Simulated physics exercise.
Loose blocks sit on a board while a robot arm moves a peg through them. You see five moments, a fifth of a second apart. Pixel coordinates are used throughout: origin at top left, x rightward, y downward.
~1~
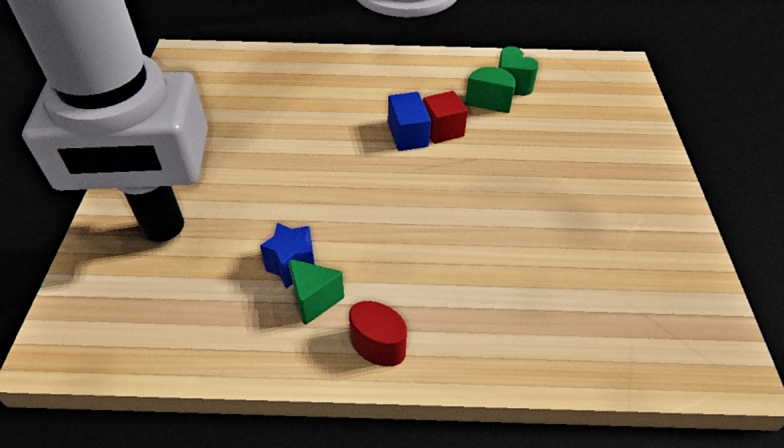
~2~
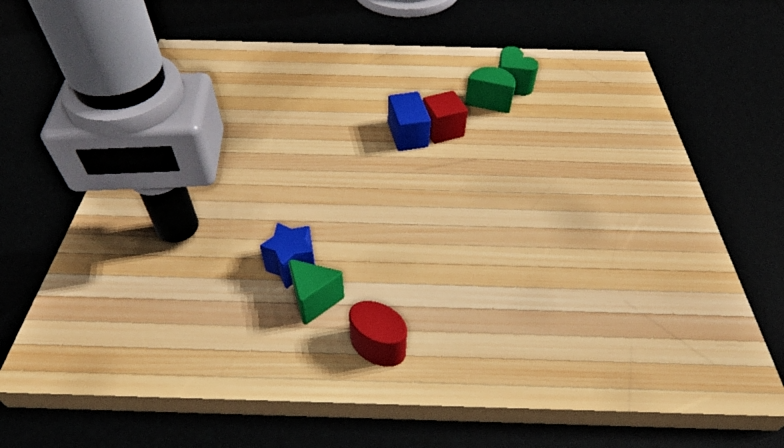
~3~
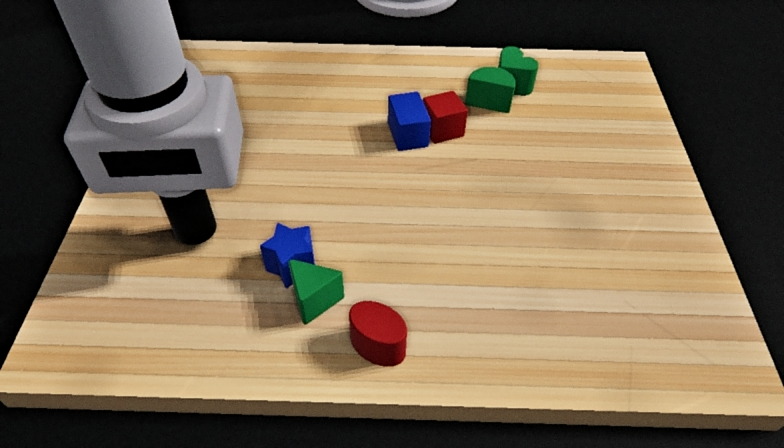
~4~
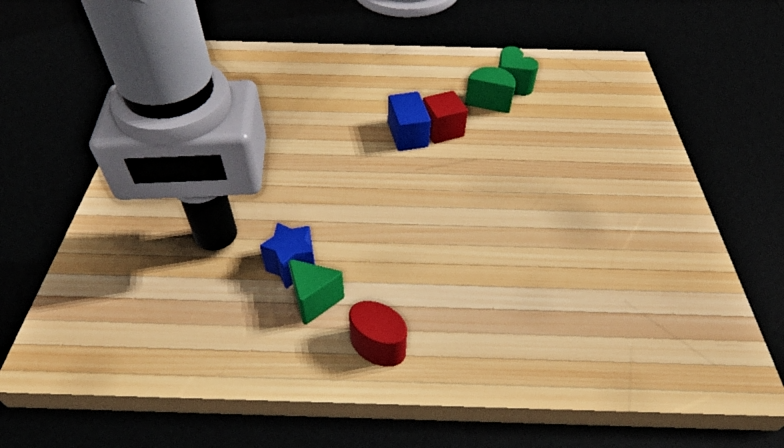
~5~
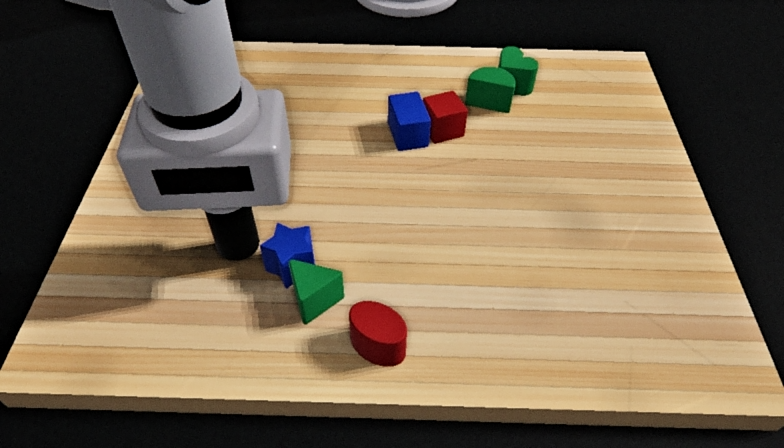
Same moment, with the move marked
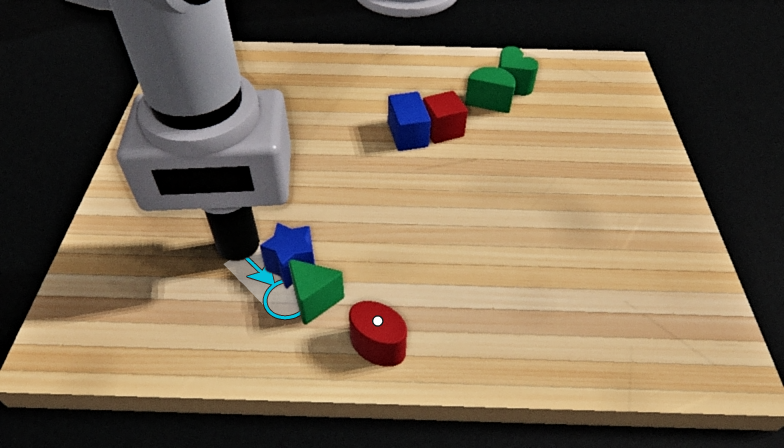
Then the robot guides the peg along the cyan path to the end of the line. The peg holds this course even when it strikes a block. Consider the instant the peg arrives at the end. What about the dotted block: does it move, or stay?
It is untouched.
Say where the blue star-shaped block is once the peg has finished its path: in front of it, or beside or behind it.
That block drops off.
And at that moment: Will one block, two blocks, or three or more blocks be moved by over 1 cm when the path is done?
I'm going with two.
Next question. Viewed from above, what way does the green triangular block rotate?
Looking down, it rotates clockwise.
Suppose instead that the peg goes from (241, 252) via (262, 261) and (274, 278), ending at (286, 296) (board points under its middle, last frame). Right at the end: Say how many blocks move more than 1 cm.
It displaces two.
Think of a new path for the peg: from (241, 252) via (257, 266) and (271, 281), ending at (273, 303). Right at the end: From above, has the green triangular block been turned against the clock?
Answer: No.
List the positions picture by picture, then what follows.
In the first picture, lower end of the peg (164, 226), tops of blocks, blue star-shaped block (288, 241), green triangular block (311, 276), red elliptical block (378, 321).
In the second picture, peg (178, 227), blocks as before.
In the third picture, peg (196, 229), blocks as before.
In the fourth picture, peg (216, 235), blocks as before.
In the fifth picture, peg (239, 245), blue star-shaped block (288, 241), green triangular block (311, 276), red elliptical block (378, 321).
The drawn path runs straight from (241, 252) to (287, 299); the dot is on the red elliptical block.
The first path, step by step. Halfway along, peg (263, 268); blue star-shaped block (301, 243), turned 35° anticlockwise; green triangular block (325, 282), turned 30° clockwise.
At the end, peg (286, 291); blue star-shaped block (313, 247), turned 70° anticlockwise; green triangular block (333, 282), turned 60° clockwise; red elliptical block not moved.
